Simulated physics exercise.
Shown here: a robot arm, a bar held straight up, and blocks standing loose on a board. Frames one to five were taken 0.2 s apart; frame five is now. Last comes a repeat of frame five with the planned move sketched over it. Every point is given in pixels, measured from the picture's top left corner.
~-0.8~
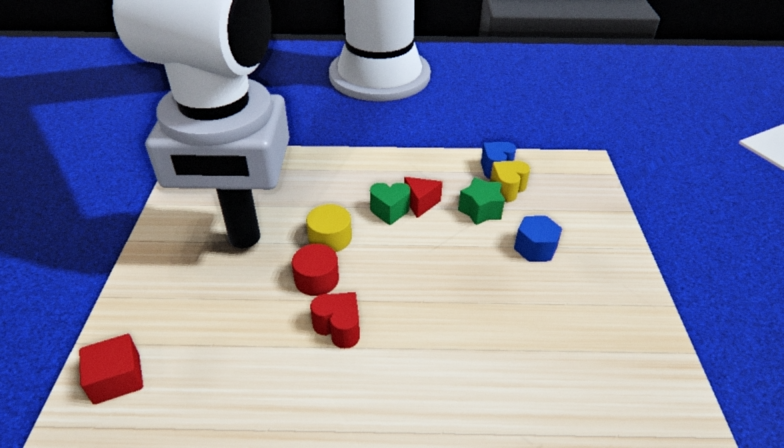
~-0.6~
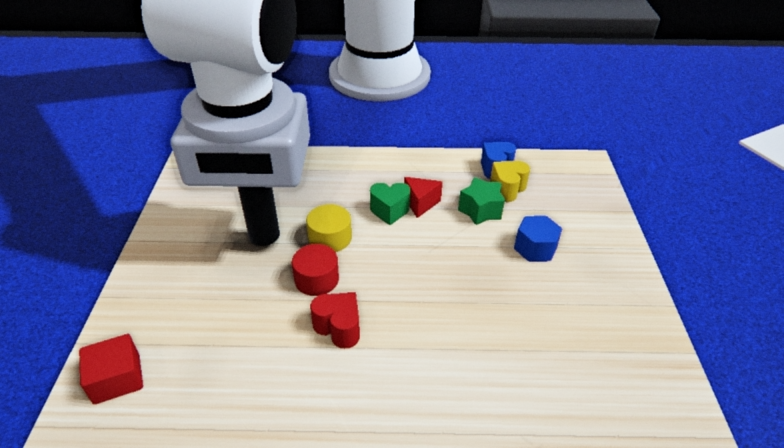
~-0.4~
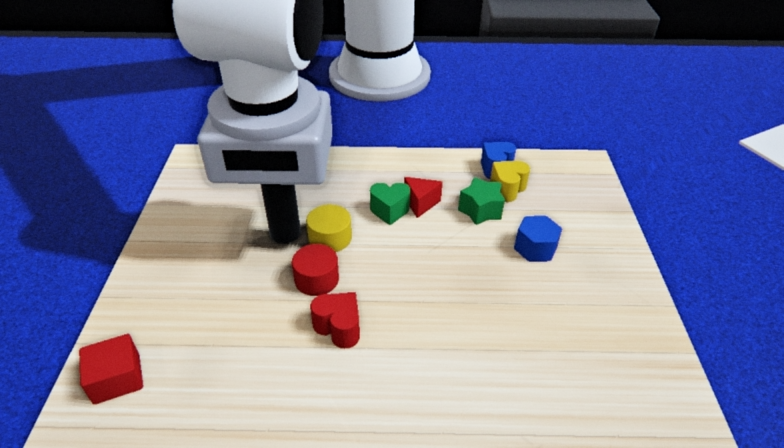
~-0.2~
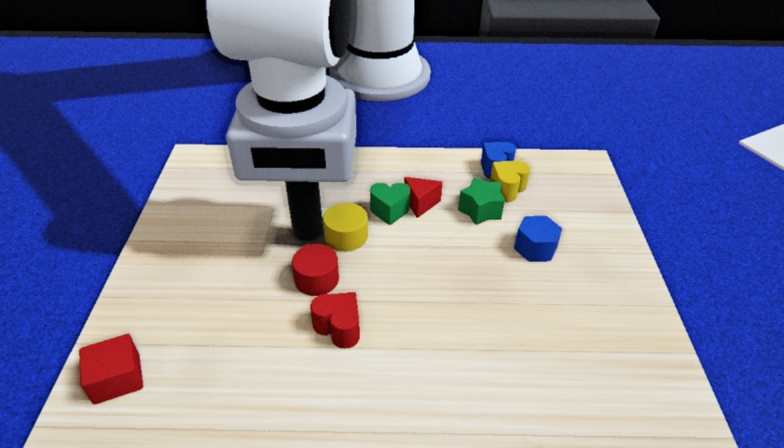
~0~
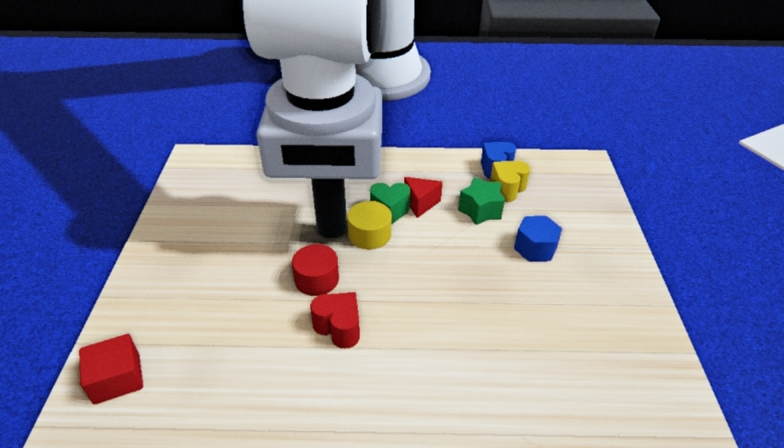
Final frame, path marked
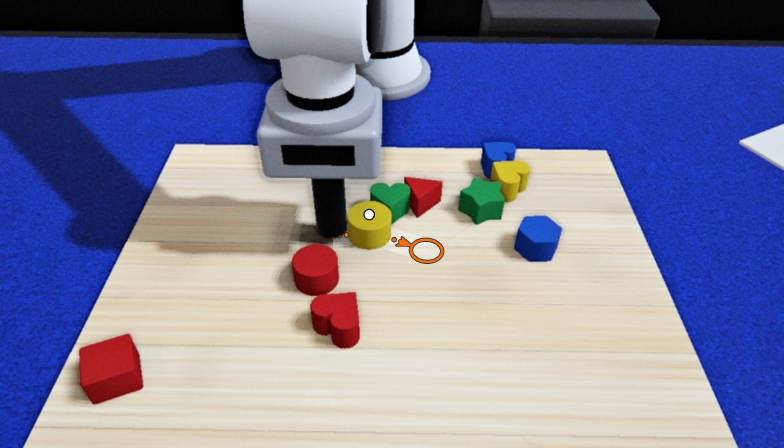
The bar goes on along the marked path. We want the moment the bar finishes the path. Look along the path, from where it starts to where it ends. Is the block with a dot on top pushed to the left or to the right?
Shifted left.
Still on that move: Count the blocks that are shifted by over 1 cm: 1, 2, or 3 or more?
My count: 1.
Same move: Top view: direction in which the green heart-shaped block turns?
Viewed from above, counterclockwise.
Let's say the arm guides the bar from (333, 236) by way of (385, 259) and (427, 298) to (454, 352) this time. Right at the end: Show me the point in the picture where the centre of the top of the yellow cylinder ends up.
When the path ends, it will be at (409, 219).
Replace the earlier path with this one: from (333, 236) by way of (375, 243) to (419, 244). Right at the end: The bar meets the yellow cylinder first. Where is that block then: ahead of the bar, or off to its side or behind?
It holds its place in front.
Path on the board, from (333, 236) through (365, 234) and (396, 240) to (427, 251); the dot is on the yellow cylinder.
On the path given first. One third of the way, bar at (365, 226); yellow cylinder at (403, 216); green heart-shaped block at (394, 190), turned 35° anticlockwise.
Two thirds of the way, bar at (396, 233); yellow cylinder at (435, 219); green heart-shaped block at (394, 190), turned 35° anticlockwise.
At the end, bar at (427, 243); red cylinder in place; yellow cylinder at (462, 220); green heart-shaped block at (394, 190), turned 35° anticlockwise.
